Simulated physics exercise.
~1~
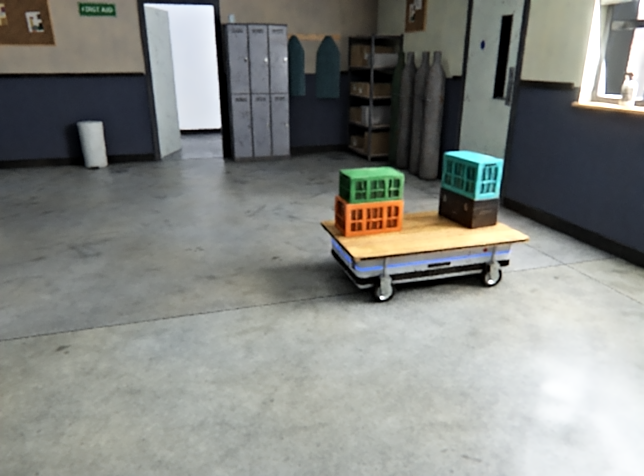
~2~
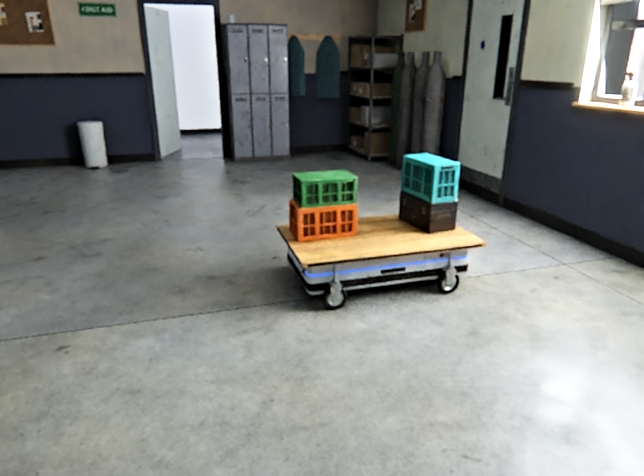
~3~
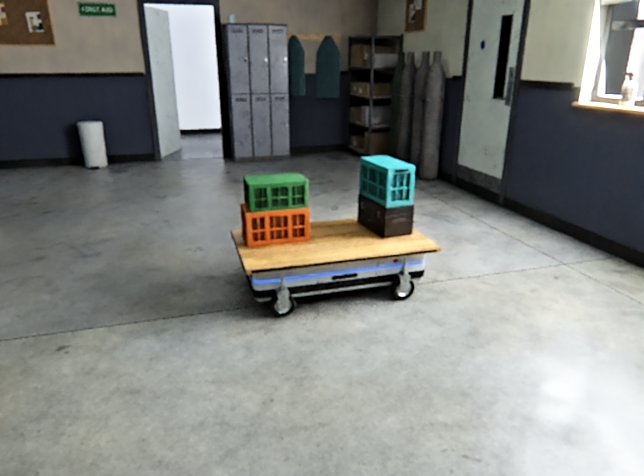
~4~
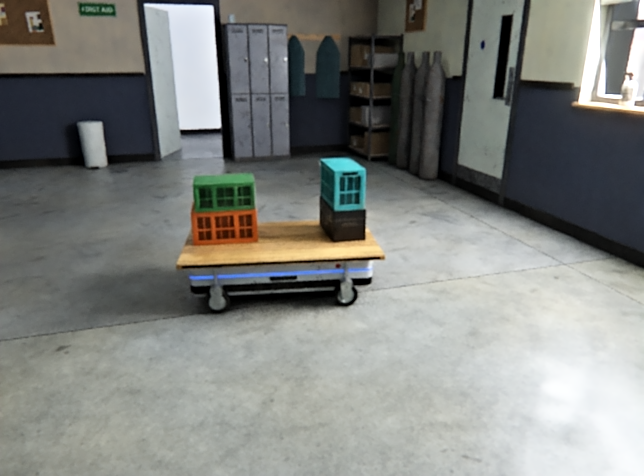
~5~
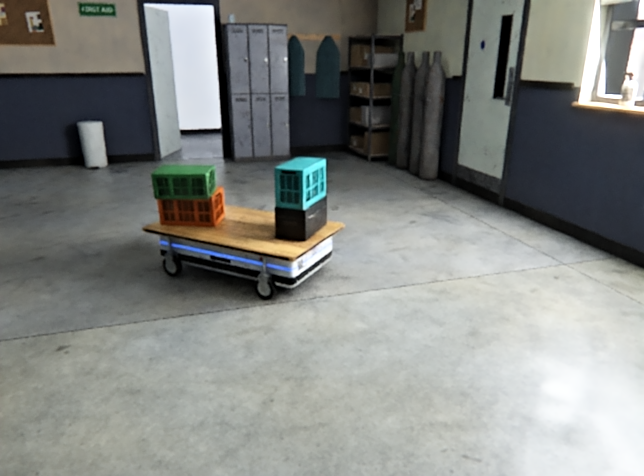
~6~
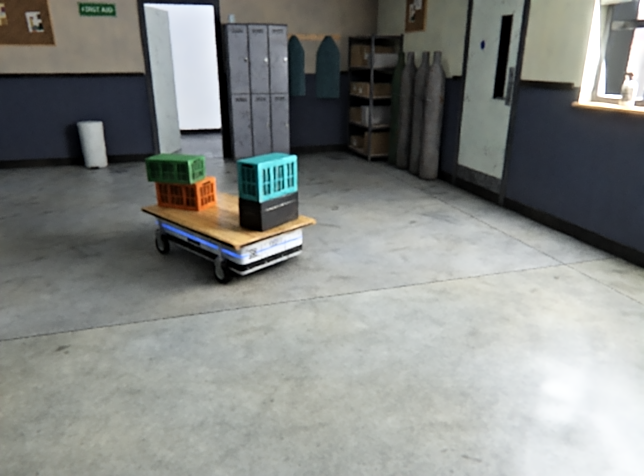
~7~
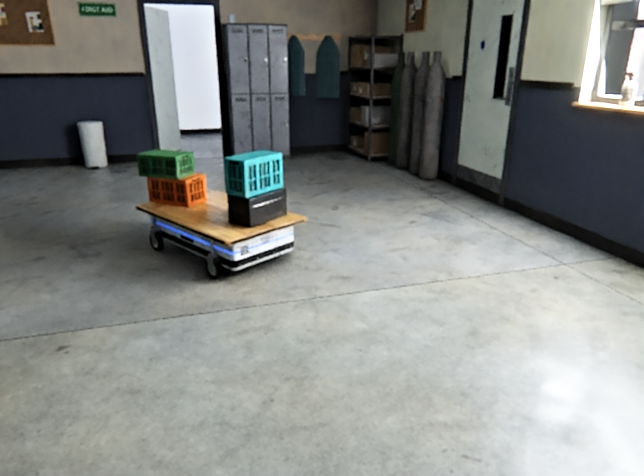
Robot cart carrying stacked crates and a black box rolling left across a concrete floor, turning away, and slowing, still loaded.
